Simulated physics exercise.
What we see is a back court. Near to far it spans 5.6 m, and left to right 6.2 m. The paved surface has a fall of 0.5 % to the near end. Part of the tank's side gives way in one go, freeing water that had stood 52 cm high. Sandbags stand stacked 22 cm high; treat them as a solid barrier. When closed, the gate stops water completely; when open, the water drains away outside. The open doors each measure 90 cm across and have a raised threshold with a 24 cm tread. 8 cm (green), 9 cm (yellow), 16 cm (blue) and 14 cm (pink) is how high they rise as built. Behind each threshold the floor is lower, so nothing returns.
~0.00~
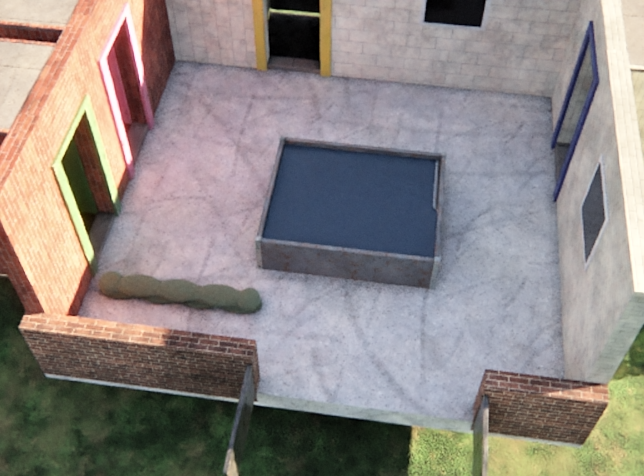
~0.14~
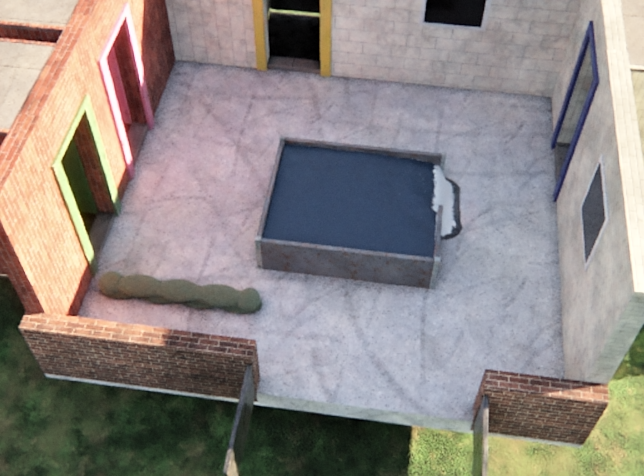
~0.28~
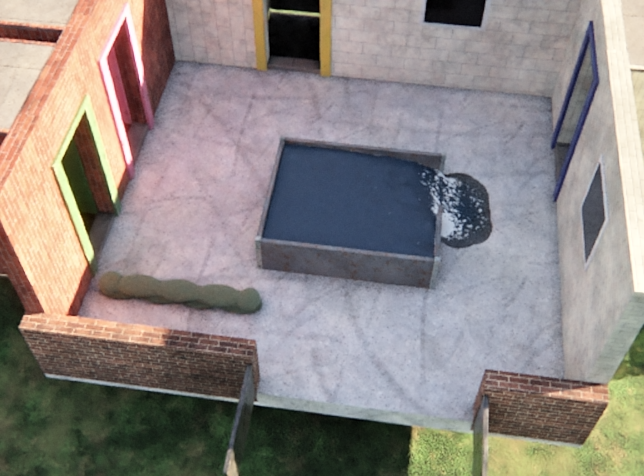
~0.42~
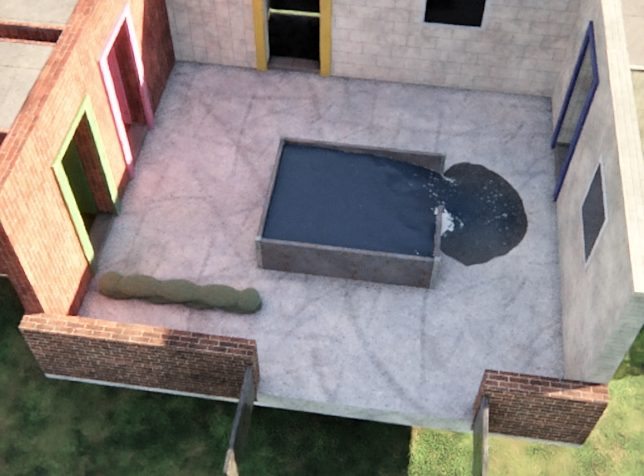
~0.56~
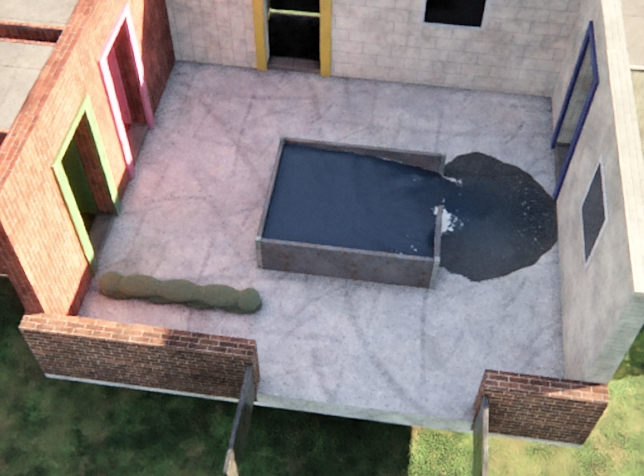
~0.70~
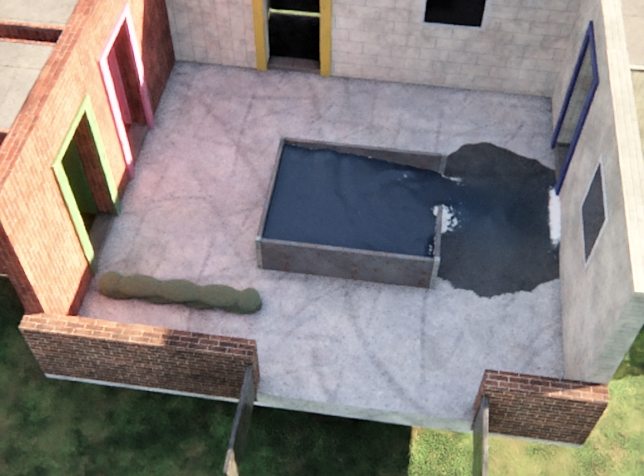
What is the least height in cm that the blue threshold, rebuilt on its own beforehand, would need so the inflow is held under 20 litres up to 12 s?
Around 20 cm would be enough.
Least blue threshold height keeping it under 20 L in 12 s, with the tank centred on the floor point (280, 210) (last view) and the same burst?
Roughly 16 centimetres.
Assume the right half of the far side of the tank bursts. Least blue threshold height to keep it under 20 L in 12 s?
In that case you'd want it roughly 8.5 cm high.
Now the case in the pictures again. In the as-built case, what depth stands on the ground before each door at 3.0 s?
Door by door, in centimetres - green 0, yellow 0, blue 20, pink 0.
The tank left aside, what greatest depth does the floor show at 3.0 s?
Max depth: About 27 cm.
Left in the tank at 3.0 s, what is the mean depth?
About 29 cm.
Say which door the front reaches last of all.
I'd say the green one.
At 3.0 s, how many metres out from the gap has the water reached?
Close to 3.4 metres, I'd say.
After 1.4 s water covers 15 % of the floor, deepest (30 cm) near (553, 217); 23 cm at the blue door, 3 litres in over its 16 cm threshold.
After 3.0 s water covers 30 % of the floor, deepest (27 cm) near (548, 104); 20 cm at the blue door, 41 litres in over its 16 cm threshold.
After 12.0 s water covers 95 % of the floor, deepest (10 cm) near (249, 374); 6 cm at the blue door, 49 litres in over its 16 cm threshold.
At the blue door as built, the water arrived by 0.8 s and peaked near 24 cm at 1.8 s.
Run again over the same 12 s with other heights there, 35 litres in over 17.5 cm, 4 litres over 24 cm. The limit of 20 litres is kept from about 20 cm up.
